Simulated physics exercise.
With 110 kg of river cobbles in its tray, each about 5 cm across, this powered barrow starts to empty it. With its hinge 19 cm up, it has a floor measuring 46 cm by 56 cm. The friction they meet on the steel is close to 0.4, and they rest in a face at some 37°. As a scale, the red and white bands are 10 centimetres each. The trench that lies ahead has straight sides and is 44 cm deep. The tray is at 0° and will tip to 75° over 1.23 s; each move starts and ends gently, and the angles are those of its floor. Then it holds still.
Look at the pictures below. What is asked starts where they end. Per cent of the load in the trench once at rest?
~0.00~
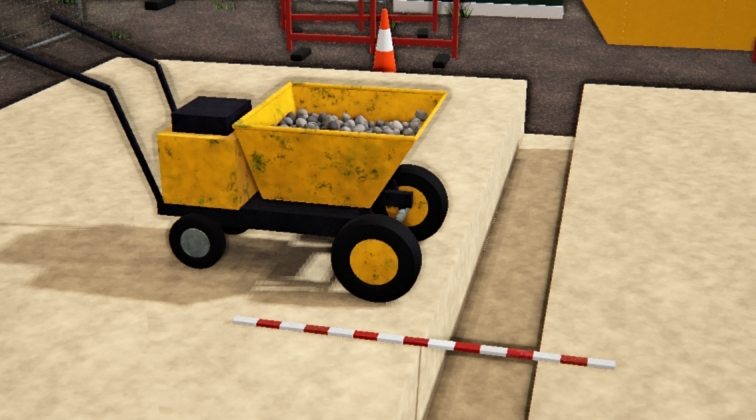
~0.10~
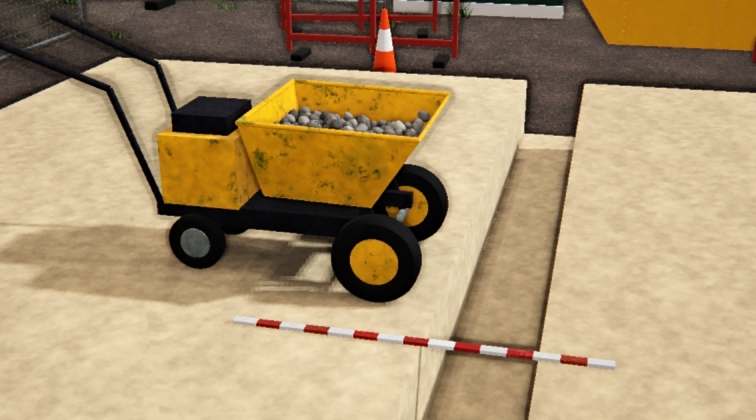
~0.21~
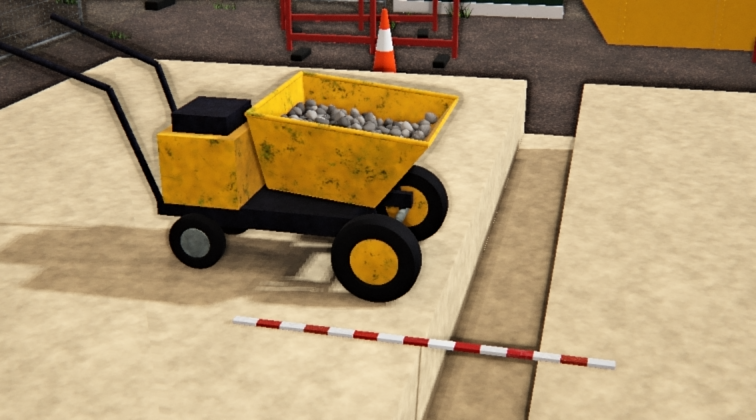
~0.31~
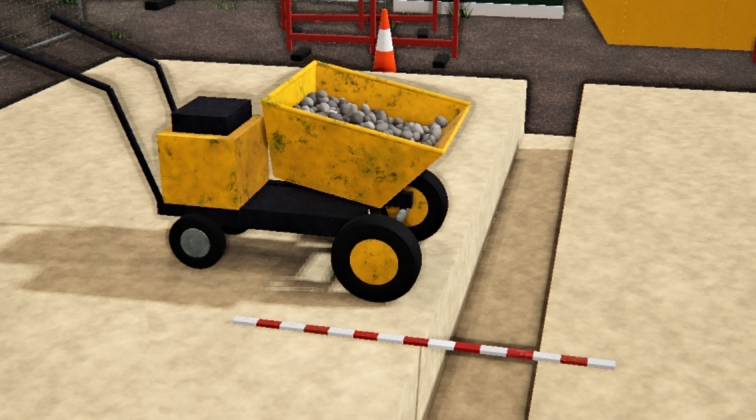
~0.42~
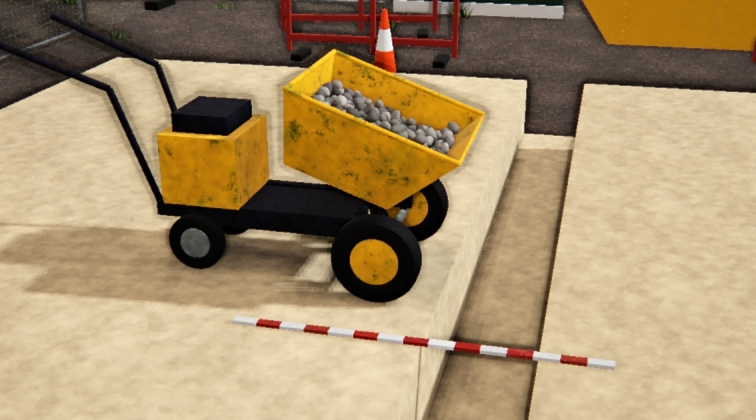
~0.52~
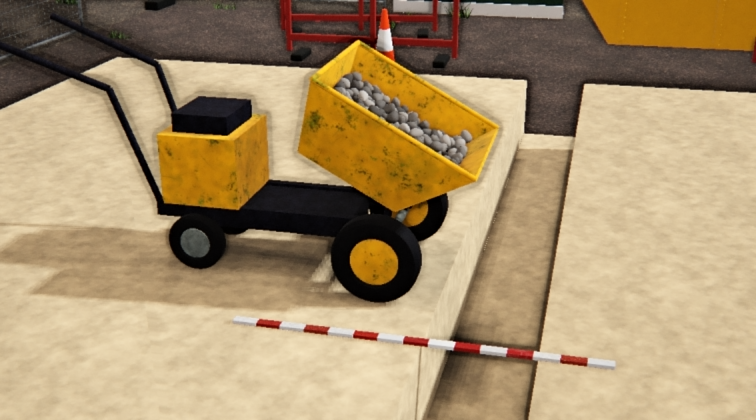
About 57 %.
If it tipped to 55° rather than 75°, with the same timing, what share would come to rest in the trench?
Share in trench: Approx. 10%.
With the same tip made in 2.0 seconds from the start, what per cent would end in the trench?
Roughly 65 per cent would.
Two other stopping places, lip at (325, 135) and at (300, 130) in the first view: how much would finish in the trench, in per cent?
About 100 per cent from the first spot, about 85 from the second.
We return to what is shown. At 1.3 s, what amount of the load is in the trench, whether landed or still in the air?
Around 10 per cent of it, at that instant.
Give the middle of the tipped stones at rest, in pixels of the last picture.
I'd point to around (539, 351).
After 0.9 s the floor is at 63°; 100 % in the tray; the foremost stones are at (505, 219).
After 1.3 s the floor is at 75°; 69 % in the tray, 11 % in the trench, 20 % past the trench; the foremost stones are at (622, 288).
After 1.7 s the floor is at 75°; 33 % in the tray, 24 % in the trench, 43 % past the trench; the foremost stones are at (716, 301).
After 3.6 s the floor is at 75°; 0 % in the tray, 57 % in the trench, 43 % past the trench; the foremost stones are past the picture's edge.
